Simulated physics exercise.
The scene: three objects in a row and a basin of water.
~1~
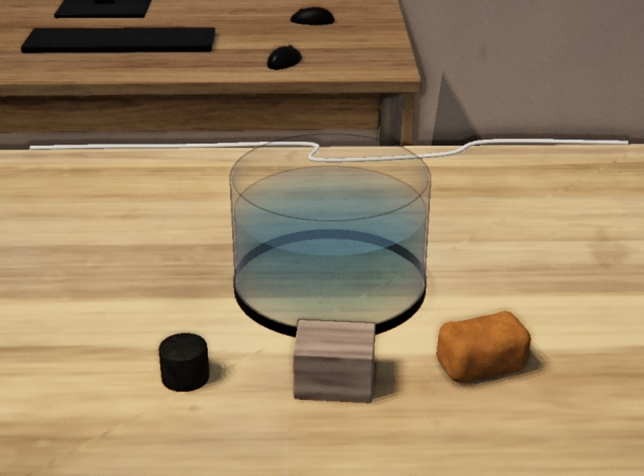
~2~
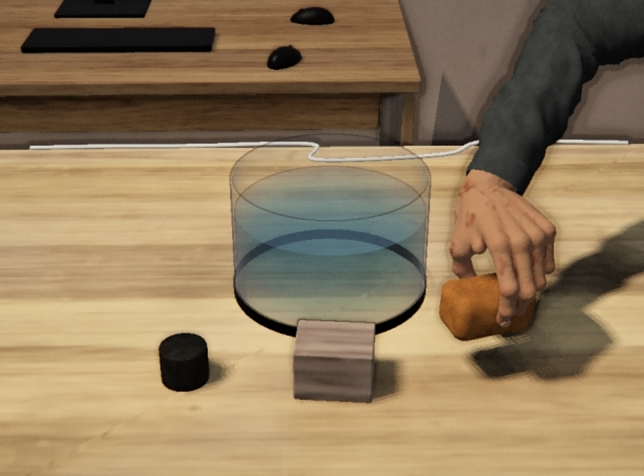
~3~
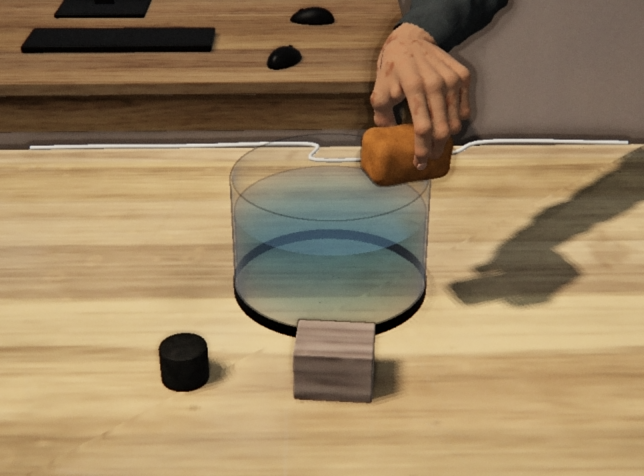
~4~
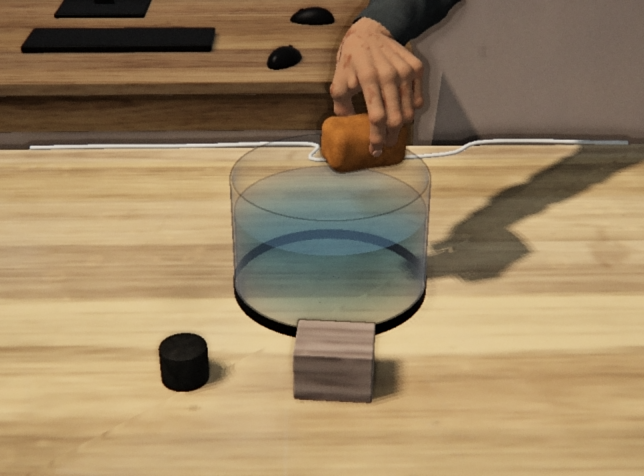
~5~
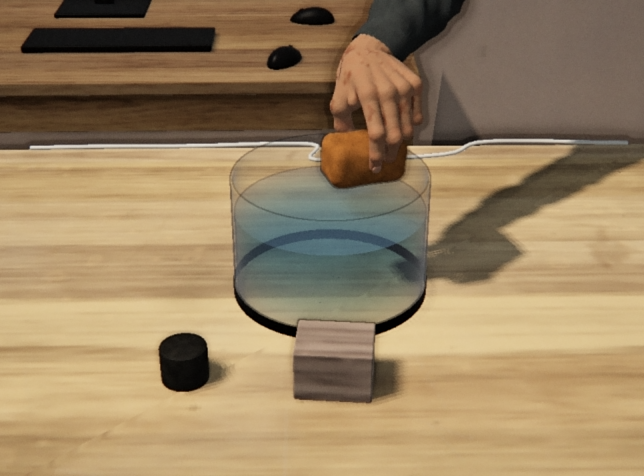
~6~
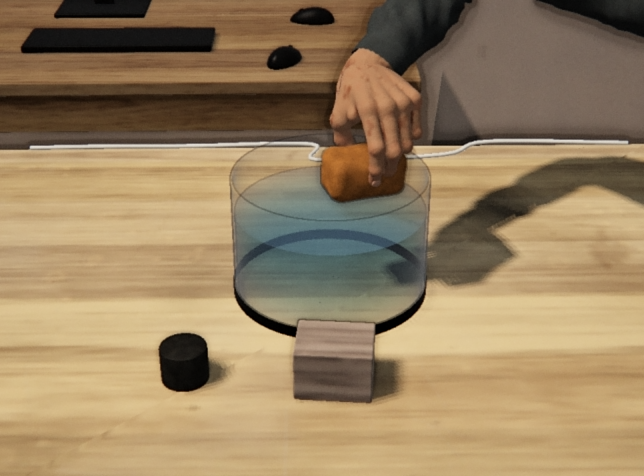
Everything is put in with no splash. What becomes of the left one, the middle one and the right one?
Going from the left, the first one heads down, the next one keeps afloat, and the last one keeps afloat.
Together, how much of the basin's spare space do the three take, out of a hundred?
It works out near 20 per cent.
A moment on, the bread roll stays afloat.
Further on, the wooden block stays afloat.
When it is over, the iron weight drops to the bottom; afloat, wooden block and bread roll.
